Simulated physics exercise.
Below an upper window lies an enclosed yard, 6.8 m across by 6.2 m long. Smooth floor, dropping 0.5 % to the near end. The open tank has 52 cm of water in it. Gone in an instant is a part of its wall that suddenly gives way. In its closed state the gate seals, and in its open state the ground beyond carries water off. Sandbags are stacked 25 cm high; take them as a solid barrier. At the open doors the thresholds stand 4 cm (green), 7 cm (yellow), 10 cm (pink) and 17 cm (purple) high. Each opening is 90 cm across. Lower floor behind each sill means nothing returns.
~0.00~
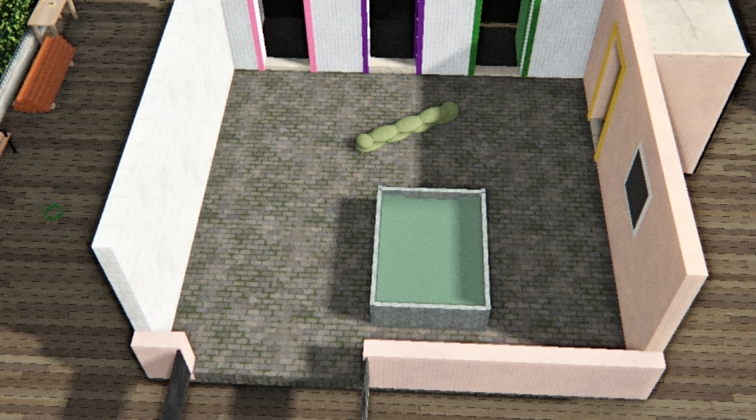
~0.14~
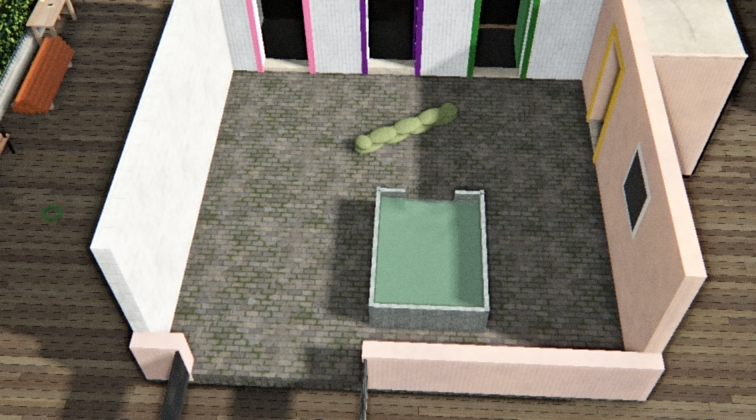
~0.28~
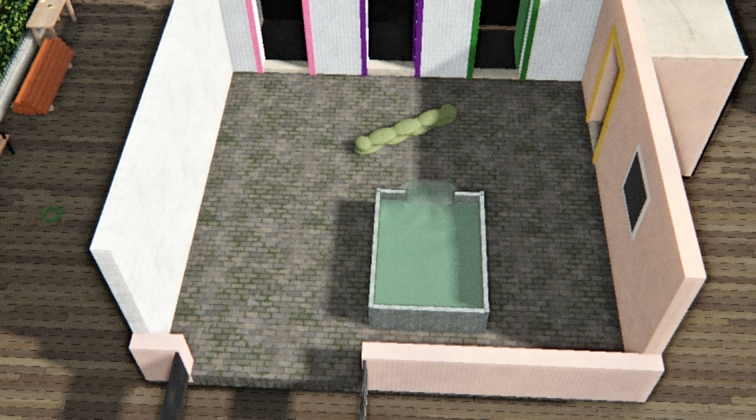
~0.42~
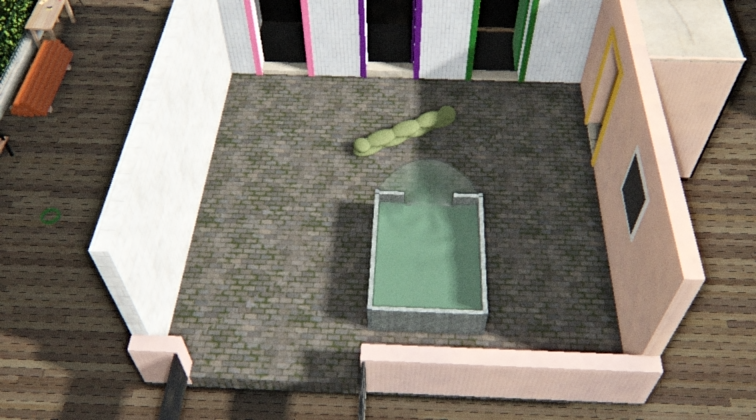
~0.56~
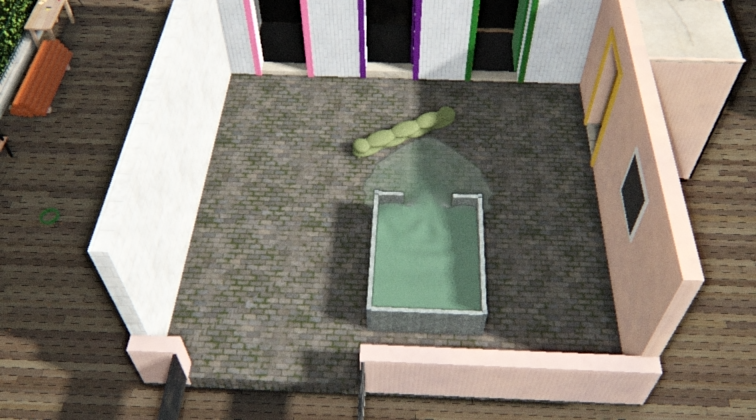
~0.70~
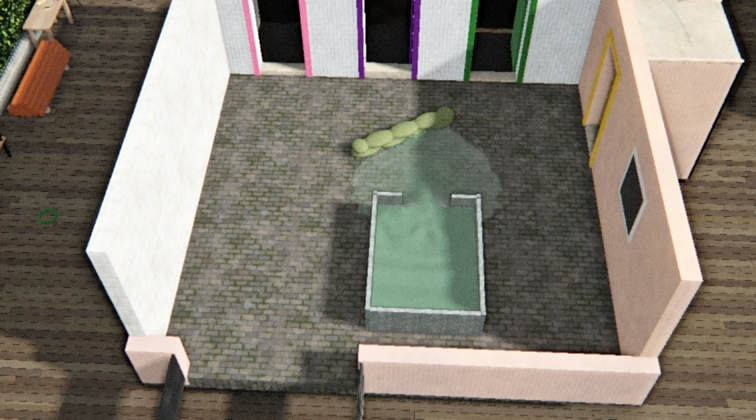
At the start, a rectangular open tank of still, greenish water sits in a walled, paved yard near a row of sandbags. Part of its far wall disappears, leaving a gap, and water pours out through it. The thin sheet fans out over the paving, widening as it spreads up to the sandbags.
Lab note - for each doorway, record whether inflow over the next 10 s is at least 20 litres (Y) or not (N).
The green door is going to break the limit, the yellow door is going to break the limit, the pink door is going to hold within the limit, the purple door is going to hold within the limit.
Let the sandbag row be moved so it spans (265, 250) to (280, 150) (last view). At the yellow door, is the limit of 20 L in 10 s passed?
So yellow stays inside.
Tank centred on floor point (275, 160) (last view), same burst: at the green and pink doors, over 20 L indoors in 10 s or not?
So the green door keeps within it and the pink door tops the limit.
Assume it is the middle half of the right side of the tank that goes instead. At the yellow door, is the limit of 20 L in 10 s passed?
So for yellow: No.
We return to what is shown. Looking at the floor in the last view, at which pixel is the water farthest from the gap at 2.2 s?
Roughly at pixel (575, 86).
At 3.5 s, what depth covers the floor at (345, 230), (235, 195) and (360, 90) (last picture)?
The depths come out at 1, 2 and 0 centimetres, in the order listed.
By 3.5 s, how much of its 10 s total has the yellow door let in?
That works out near 10%.
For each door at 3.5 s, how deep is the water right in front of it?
Depth readings (cm): Green = 6; yellow = 14; pink = 0; purple = 0.
After 1.4 s water covers 15 % of the floor and is deepest (30 cm) near (422, 214); green door not reached, yellow door not reached, pink door not reached, purple door not reached.
After 2.2 s water covers 25 % of the floor and is deepest (26 cm) near (393, 150); green door 2 cm at the sill, 8 L in, yellow door not reached, pink door not reached, purple door not reached.
After 3.5 s water covers 35 % of the floor and is deepest (20 cm) near (422, 214); green door 6 cm at the sill, 34 L in, yellow door 14 cm at the sill, 6 L in, pink door not reached, purple door not reached.
After 6.0 s water covers 55 % of the floor and is deepest (12 cm) near (422, 214); green door 9 cm at the sill, 79 L in, yellow door 12 cm at the sill, 51 L in, pink door not reached, purple door 2 cm at the sill, 0 L in.
After 10.0 s water covers 85 % of the floor and is deepest (8 cm) near (422, 214); green door 6 cm at the sill, 116 L in, yellow door 7 cm at the sill, 72 L in, pink door 3 cm at the sill, 0 L in, purple door 2 cm at the sill, 0 L in.
